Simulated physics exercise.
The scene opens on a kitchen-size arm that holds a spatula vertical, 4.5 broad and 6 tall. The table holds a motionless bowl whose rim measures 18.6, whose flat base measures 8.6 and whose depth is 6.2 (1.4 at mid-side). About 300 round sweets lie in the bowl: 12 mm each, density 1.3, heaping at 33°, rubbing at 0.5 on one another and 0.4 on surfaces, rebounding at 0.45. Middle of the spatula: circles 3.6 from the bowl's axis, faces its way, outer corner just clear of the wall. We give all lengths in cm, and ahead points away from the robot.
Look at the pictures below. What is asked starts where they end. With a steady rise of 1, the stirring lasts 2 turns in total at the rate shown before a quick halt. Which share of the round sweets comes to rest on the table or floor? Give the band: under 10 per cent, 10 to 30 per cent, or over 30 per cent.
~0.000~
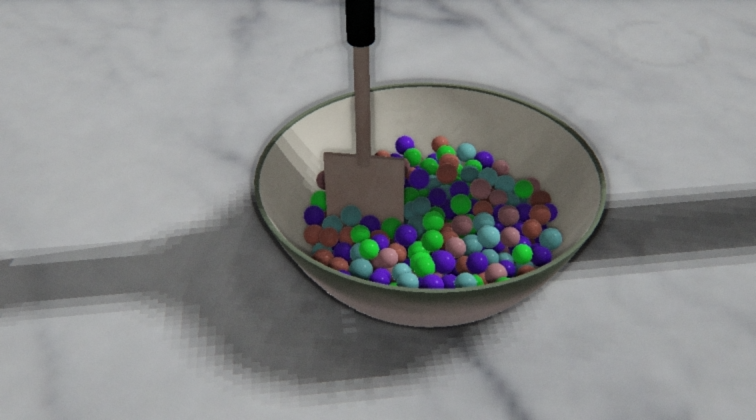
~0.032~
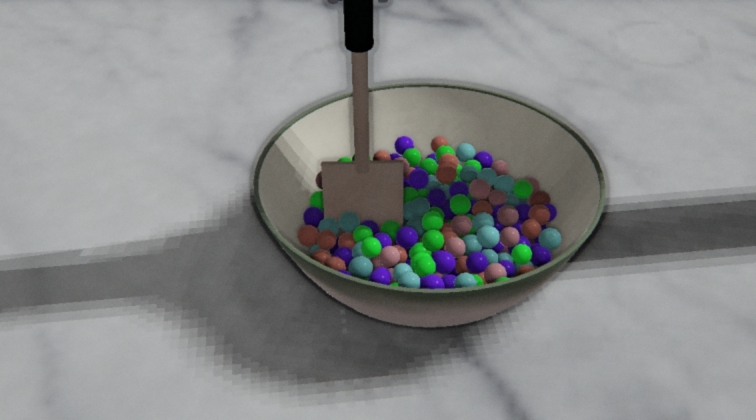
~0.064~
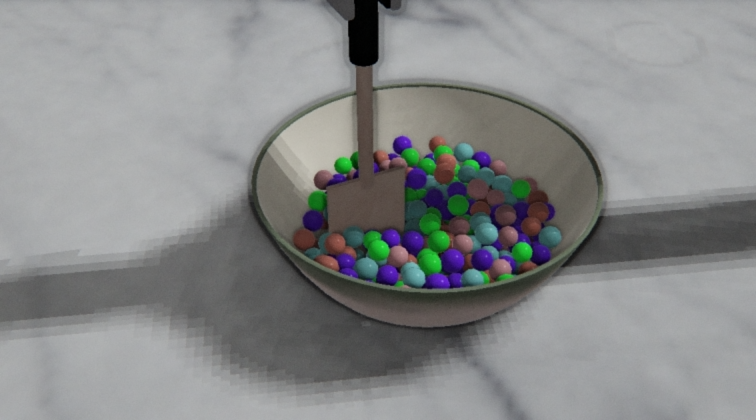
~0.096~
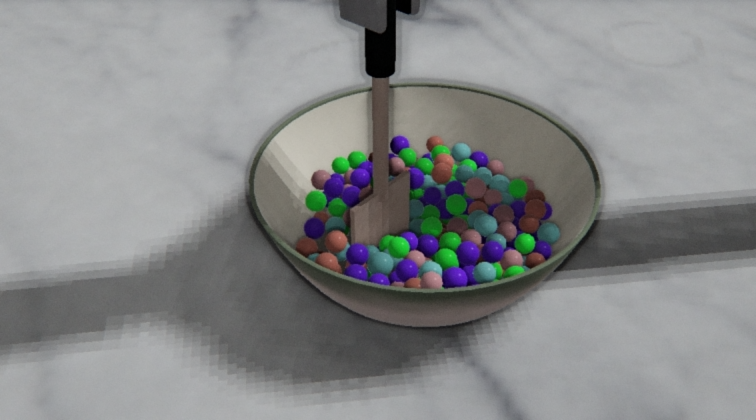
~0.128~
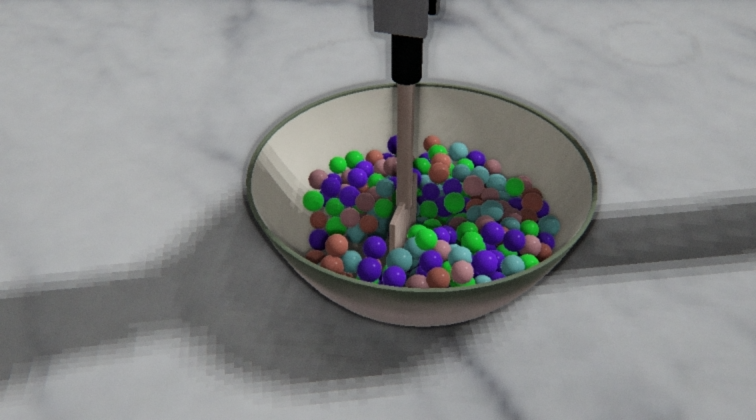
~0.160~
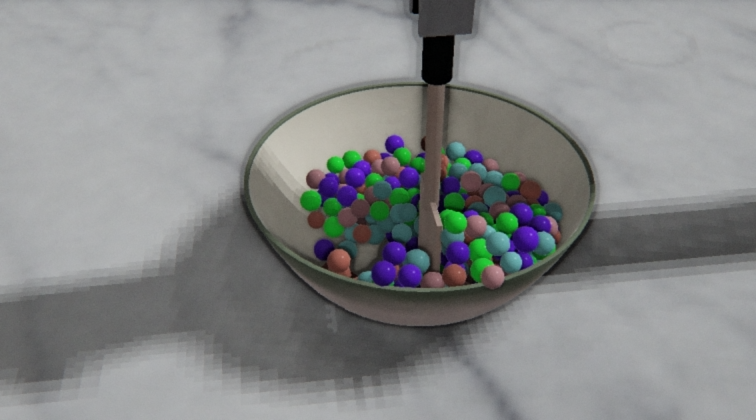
Band: 10 to 30 per cent.
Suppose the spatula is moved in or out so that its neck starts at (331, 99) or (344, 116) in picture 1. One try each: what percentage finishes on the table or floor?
Roughly 25 % and 35 %.
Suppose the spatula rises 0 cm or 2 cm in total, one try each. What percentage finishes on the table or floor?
25 and 20 %.
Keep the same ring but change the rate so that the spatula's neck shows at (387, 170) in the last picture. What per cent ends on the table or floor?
I'd put it close to 5 per cent.
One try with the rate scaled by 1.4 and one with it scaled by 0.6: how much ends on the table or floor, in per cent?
Roughly 40 and 5 per cent.
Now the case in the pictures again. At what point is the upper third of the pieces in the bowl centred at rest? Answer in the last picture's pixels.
The centre sits around (345, 225) in the last picture.
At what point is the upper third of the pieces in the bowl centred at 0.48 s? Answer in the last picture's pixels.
The top third is centred near (315, 179) in the last picture.
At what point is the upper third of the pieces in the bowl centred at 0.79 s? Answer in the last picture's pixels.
Close to pixel (485, 161).
After 0.48 s, 345° round, highest piece 9 above the table; 270 in the bowl, 26 on the table or floor, 8 in flight or on the tool.
After 0.79 s, 225° round, highest piece 7 above the table; 253 in the bowl, 49 on the table or floor, 2 in flight or on the tool.
After 1.15 s, 0° round, highest piece 6 above the table; 248 in the bowl, 56 on the table or floor.
After 1.85 s, 0° round, highest piece 6 above the table; 248 in the bowl, 56 on the table or floor.
At rest, 248 in the bowl, 56 on the table or floor. That is 18 % on the table or floor.
